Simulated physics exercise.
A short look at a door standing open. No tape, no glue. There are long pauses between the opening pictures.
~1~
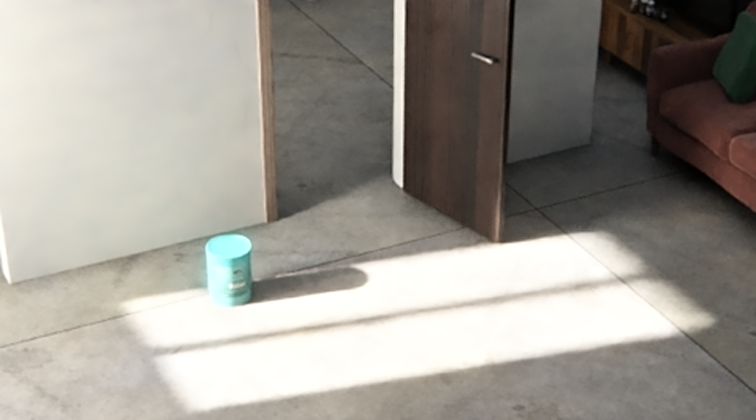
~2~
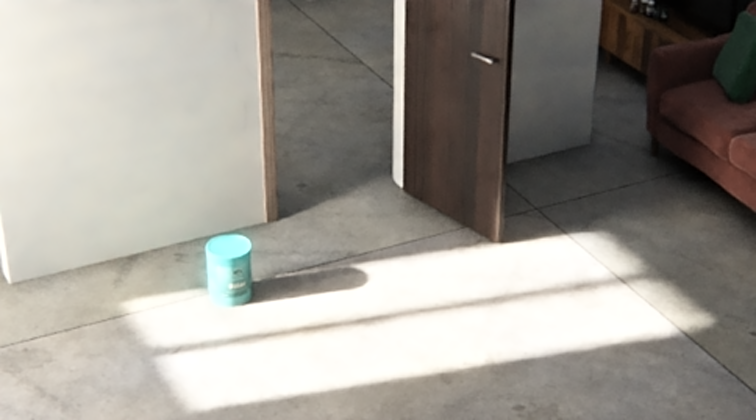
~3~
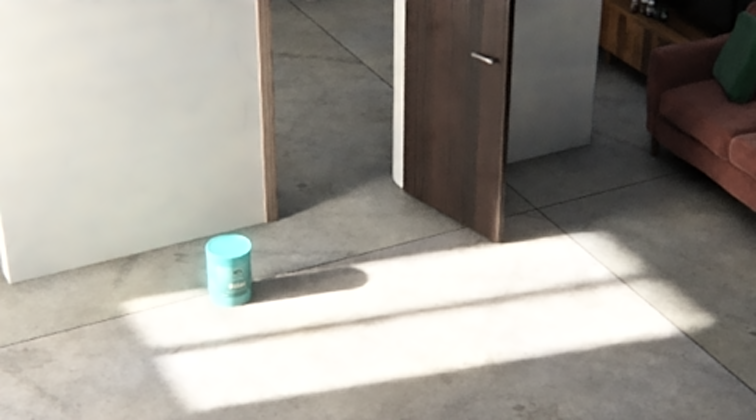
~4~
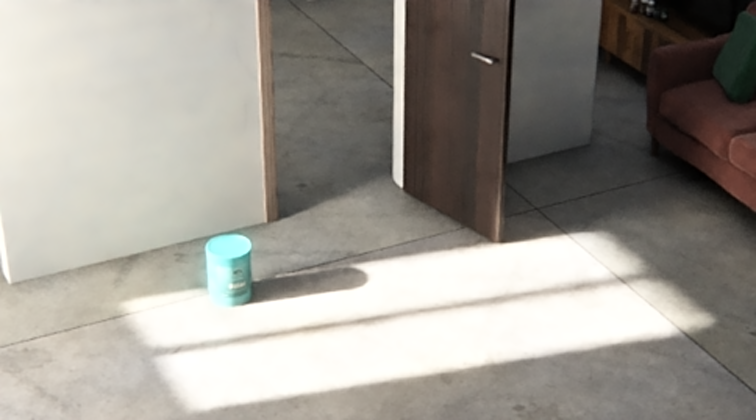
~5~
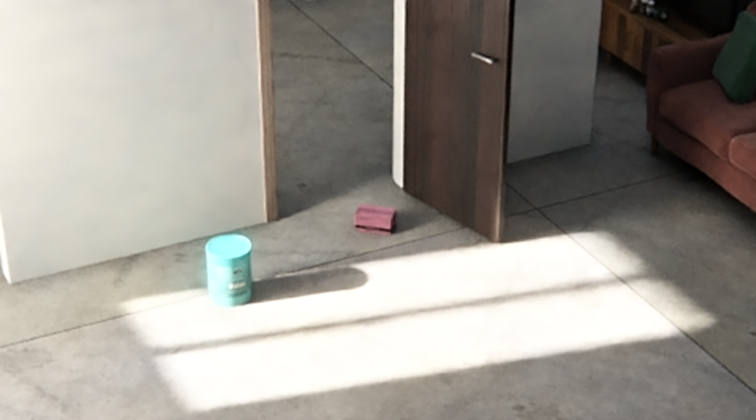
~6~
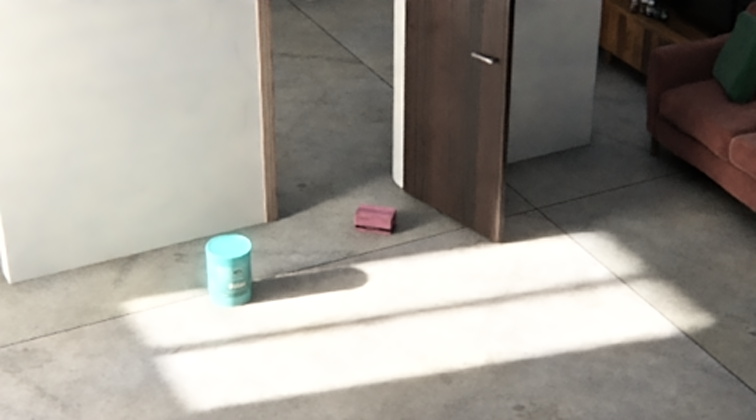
A dark wooden door standing open and still beside a turquoise pail on sunlit concrete, a pink box appearing near the doorway.
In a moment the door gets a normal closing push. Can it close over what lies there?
The door shuts.
Then, 1.70 s later than the last frame, door at 52°; pink box moved a little near (367, 219).
Then, 2.40 s later than the last frame, door at 25°; pink box moved about its own width near (335, 209).
When it is over, door at 0°; moved from the start, pink box; turquoise pail as before. End places, in pixels of the last picture, pink box near (315, 191).
